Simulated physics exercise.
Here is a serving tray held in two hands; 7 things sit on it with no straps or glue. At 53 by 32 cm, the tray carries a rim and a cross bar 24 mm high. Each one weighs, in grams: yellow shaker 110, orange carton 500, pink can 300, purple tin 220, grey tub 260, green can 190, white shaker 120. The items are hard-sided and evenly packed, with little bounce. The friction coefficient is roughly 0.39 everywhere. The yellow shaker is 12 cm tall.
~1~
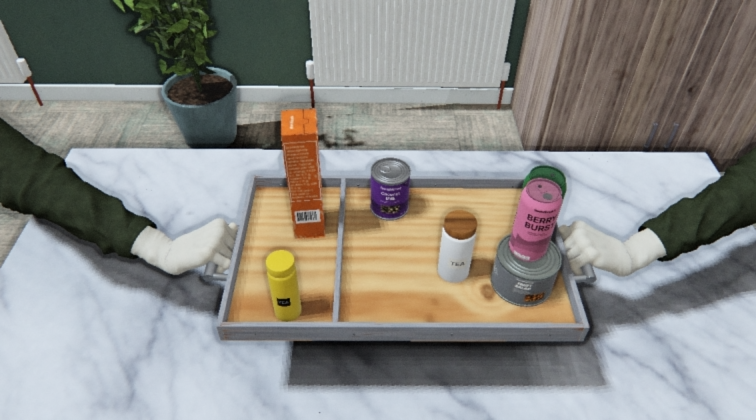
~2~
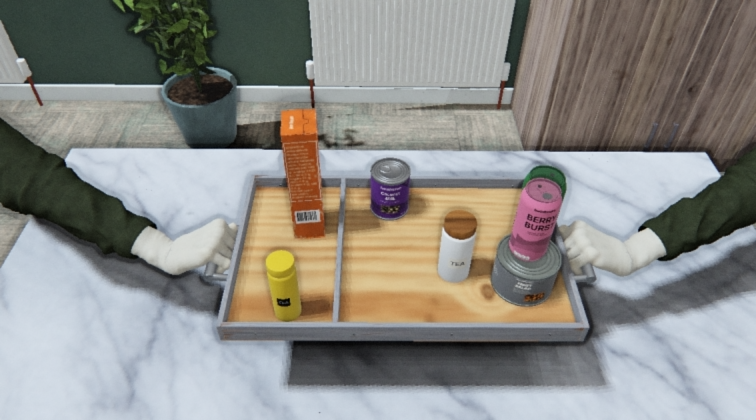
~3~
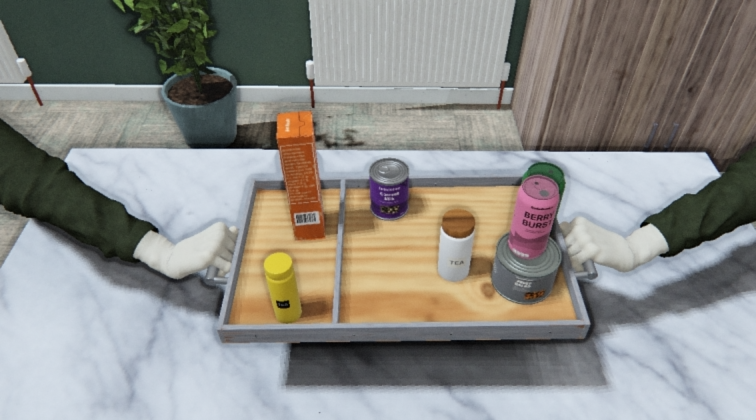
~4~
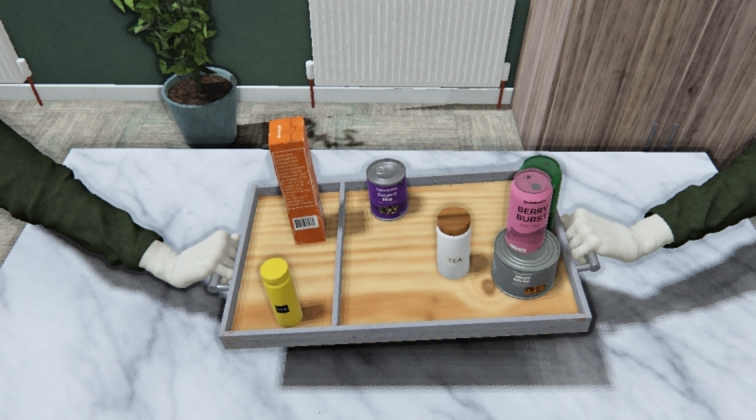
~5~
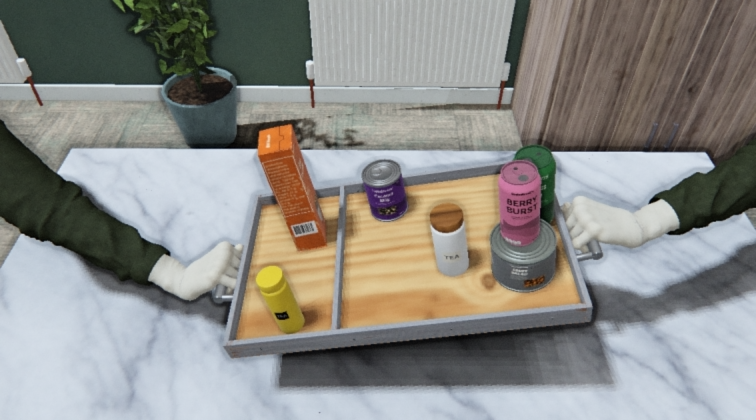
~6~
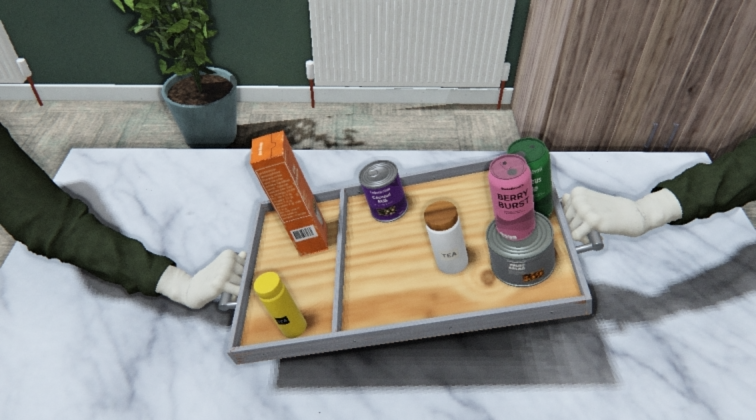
Two hands tilt a tray of seven containers, lowering its left edge and raising its right.
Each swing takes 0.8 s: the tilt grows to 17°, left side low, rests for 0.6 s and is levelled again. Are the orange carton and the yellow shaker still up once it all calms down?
The orange carton - knocked down. The yellow shaker - still up.
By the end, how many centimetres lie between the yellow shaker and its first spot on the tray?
Net distance near 0 cm.
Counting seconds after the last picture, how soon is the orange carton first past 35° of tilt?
It happens at about 0.4 s.
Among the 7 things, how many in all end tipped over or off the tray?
I count 1.
Then, 0.50 s after the last picture, tilt 17°, left edge down; orange carton now off the tray.
Then, 0.90 s after the last picture, tilt 16°, left edge down.
Then, 1.20 s after the last picture, tilt 8°, left edge down.
At rest, off the tray and tipped over, orange carton; the other 6 in place, give or take 5 cm. In the last view, orange carton near (126, 275), yellow shaker near (284, 287).
